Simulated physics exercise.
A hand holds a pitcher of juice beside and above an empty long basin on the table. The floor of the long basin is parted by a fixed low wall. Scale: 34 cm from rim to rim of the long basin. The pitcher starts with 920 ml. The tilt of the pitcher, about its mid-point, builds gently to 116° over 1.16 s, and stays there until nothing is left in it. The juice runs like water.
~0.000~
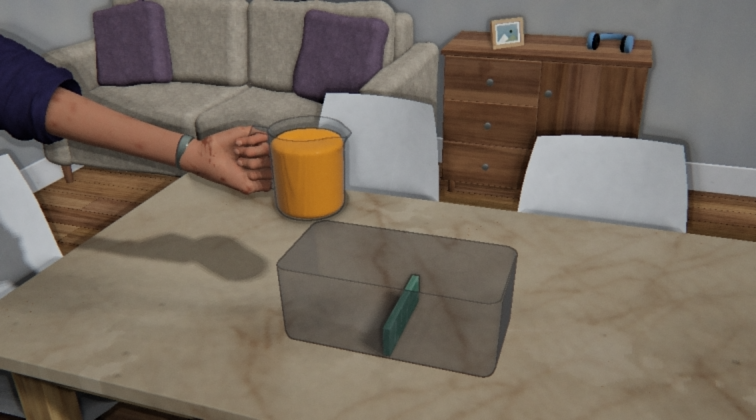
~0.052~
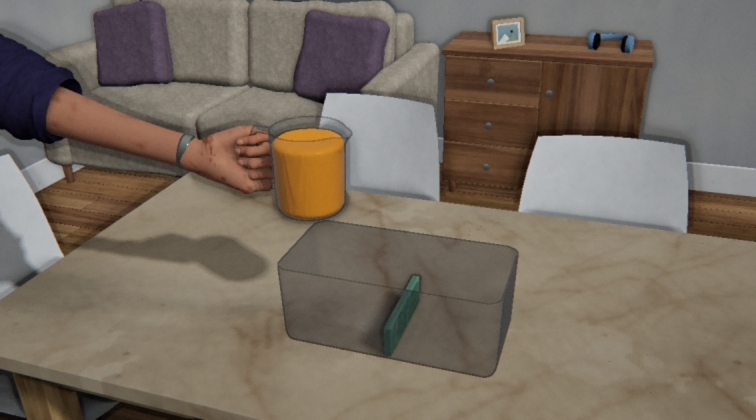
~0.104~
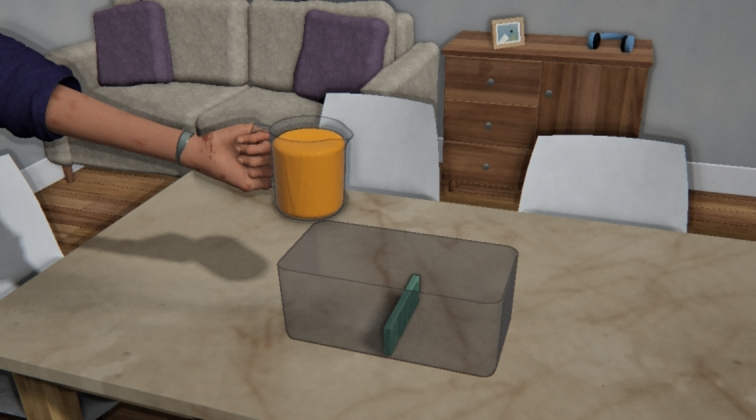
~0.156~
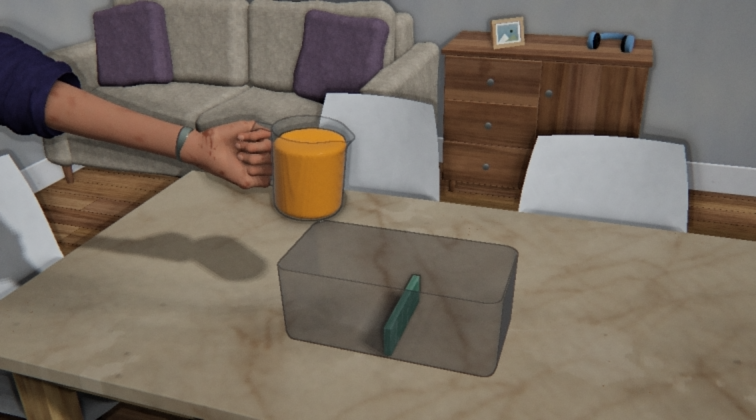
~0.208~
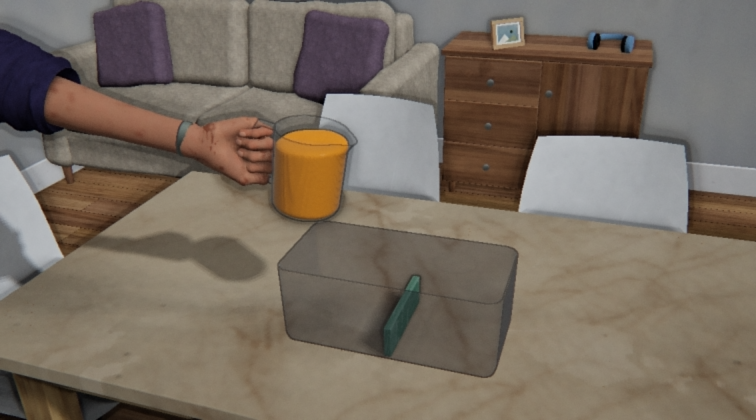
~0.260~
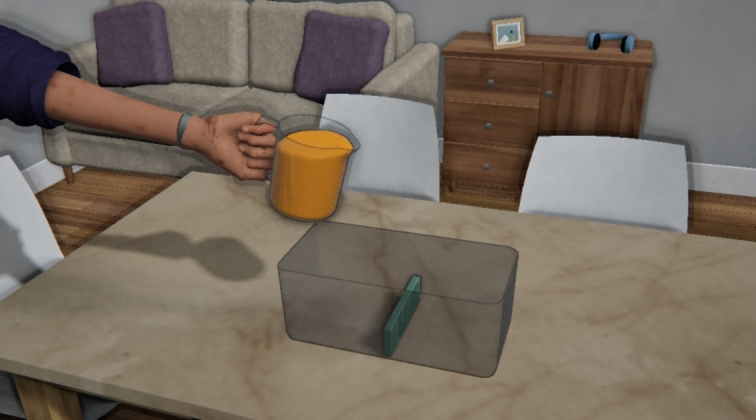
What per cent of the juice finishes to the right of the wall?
Roughly 48 per cent is past the wall.
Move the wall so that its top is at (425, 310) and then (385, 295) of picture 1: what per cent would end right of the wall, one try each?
In turn about 10 and 70 per cent.
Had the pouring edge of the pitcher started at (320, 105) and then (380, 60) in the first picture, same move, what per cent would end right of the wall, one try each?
First 10, then 90 per cent.
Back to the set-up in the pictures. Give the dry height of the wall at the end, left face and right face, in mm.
Some 34 mm on the left and 34 mm on the right.
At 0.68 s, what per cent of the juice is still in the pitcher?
Some 76 per cent.
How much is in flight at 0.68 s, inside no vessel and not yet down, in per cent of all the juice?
Near 18 in a hundred.
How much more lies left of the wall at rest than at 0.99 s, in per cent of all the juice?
Some 26 per cent.
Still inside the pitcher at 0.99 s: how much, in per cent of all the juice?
About 18 per cent.
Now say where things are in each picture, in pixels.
The first picture shows tilt 0°; pouring edge (350, 134); surface from (276, 136) to (343, 143); the long basin's rim runs from (296, 243) to (510, 276); the wall's top is at (402, 301).
The second picture shows tilt 1°; pouring edge (351, 135); surface from (277, 136) to (344, 143).
The third picture shows tilt 2°; pouring edge (352, 136); surface from (278, 136) to (344, 144).
The fourth picture shows tilt 5°; pouring edge (354, 139); surface from (280, 135) to (345, 145).
The fifth picture shows tilt 9°; pouring edge (357, 143); surface from (280, 137) to (348, 146).
The sixth picture shows tilt 14°; pouring edge (360, 147); surface from (282, 140) to (352, 148).
After 0.68 s the tilt is 74° and 76 per cent is still to pour, 1 is left of the wall and 6 right of it.
After 0.99 s the tilt is 110° and 17 per cent is still to pour, 25 is left of the wall and 44 right of it.
After 1.31 s the tilt is 116° and 0 per cent is still to pour, 51 is left of the wall and 47 right of it.
After 1.66 s the tilt is 116° and 0 per cent is still to pour, 51 is left of the wall and 48 right of it.
In the end 51 per cent lies left of the wall, 48 right of it and 1 outside.
